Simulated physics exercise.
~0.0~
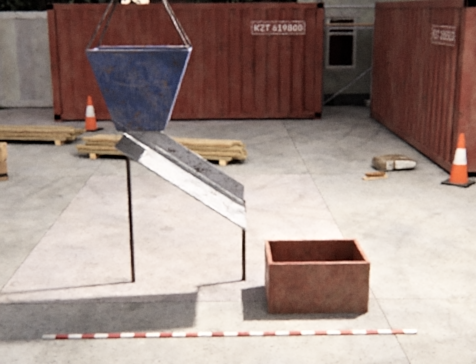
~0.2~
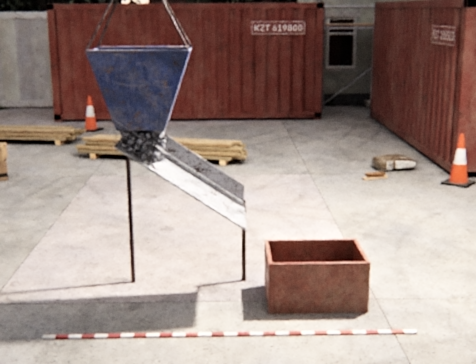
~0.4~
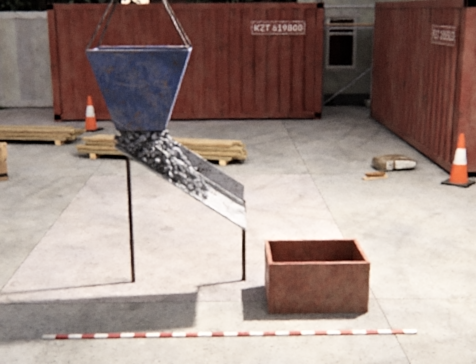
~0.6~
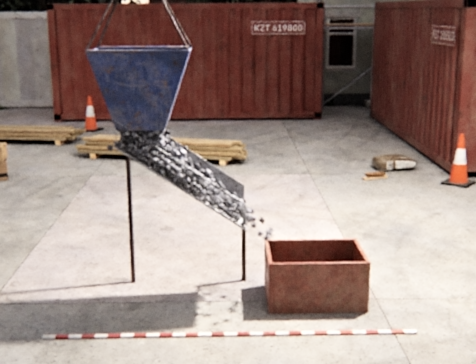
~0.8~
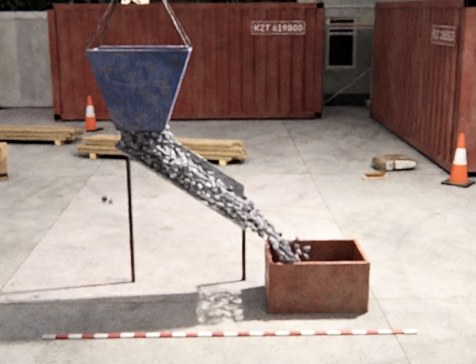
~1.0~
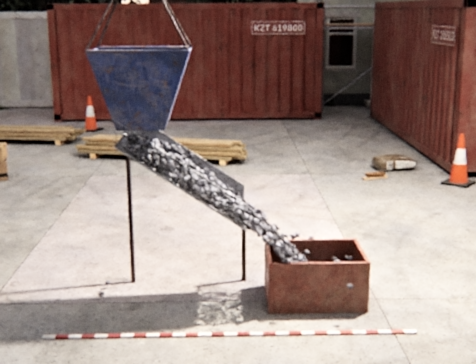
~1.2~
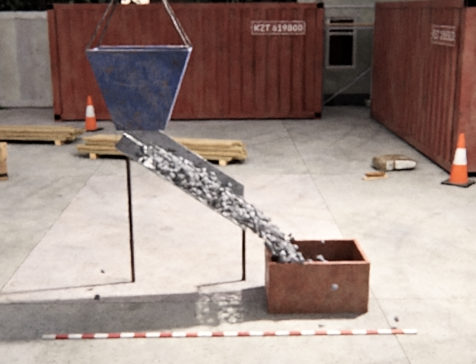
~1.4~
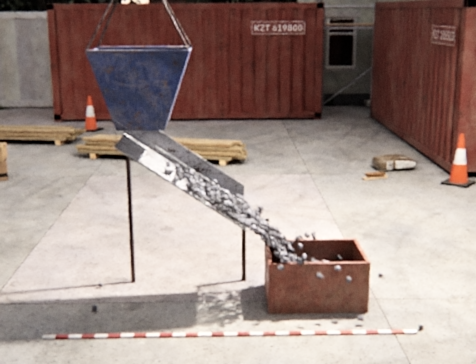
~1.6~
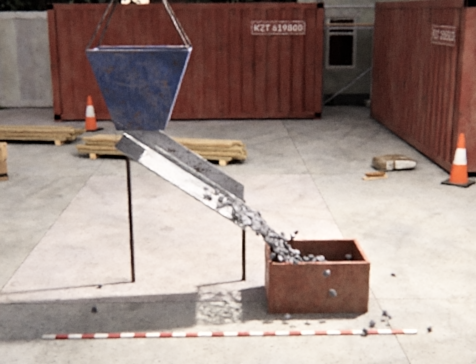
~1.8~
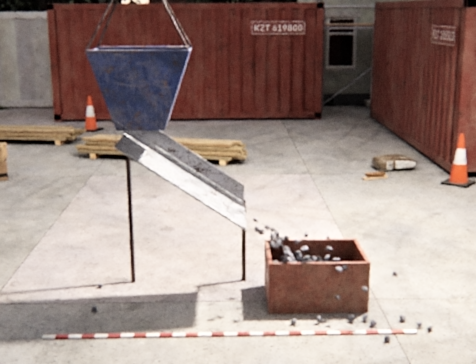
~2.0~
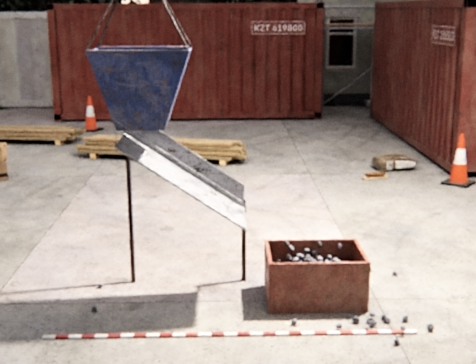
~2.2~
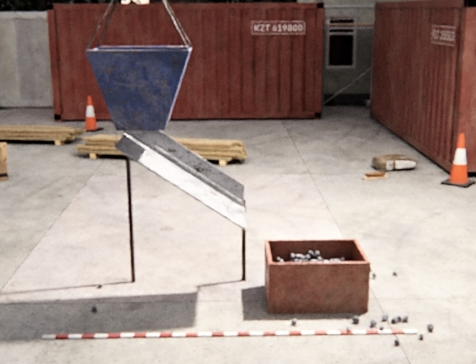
A blue skip hangs from chains above a sloping steel chute on thin legs, with an open reddish-brown bin below to the right, seen from a fixed, slightly raised view of a sunlit concrete yard. Rust-red containers, timber stacks and orange cones stand behind, and a red-and-white staff lies in front. Grey stones spill from the skip's bottom and slide down the chute to the right. They pour off its lower edge into the bin, while a few bounce over the far side. The chute empties, leaving most stones heaped in the bin and several scattered around its right side.
